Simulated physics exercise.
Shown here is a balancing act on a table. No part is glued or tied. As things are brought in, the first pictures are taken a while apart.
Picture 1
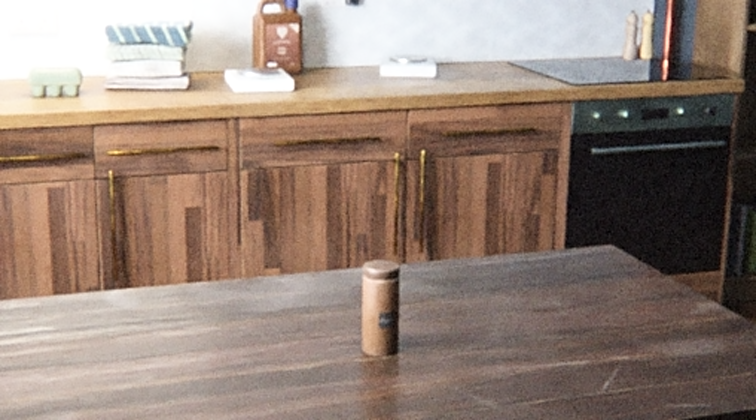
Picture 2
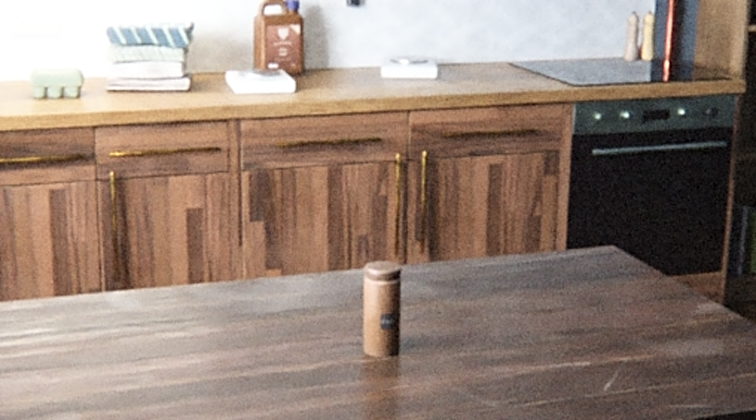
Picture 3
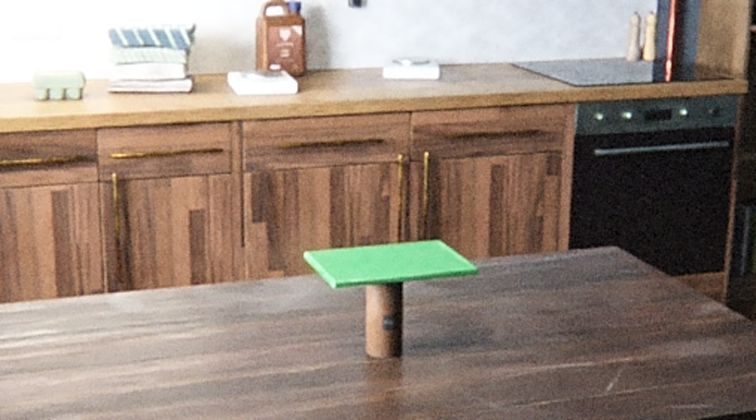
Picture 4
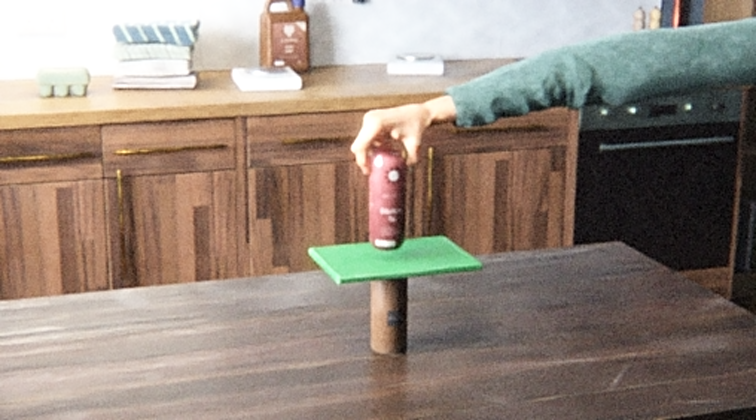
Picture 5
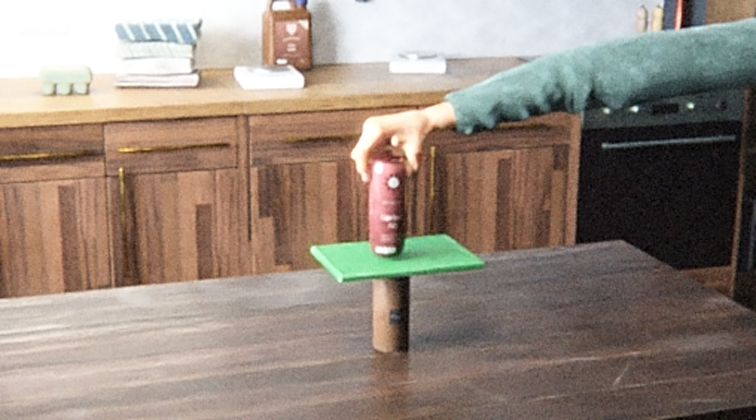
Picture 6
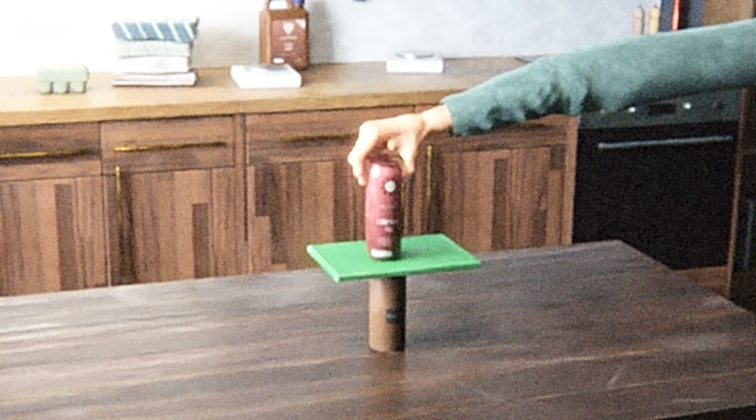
A hand lowers a red can onto a green board resting atop a brown jar.
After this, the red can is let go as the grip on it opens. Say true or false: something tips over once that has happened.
False - nothing tips over.
Then, 0.20 s on from there, no change.
Then, 0.40 s on from there, red can resting near (384, 211).
In the end, all 3 unmoved. At the end, from the last picture's camera, red can near (384, 211). The stack holds.
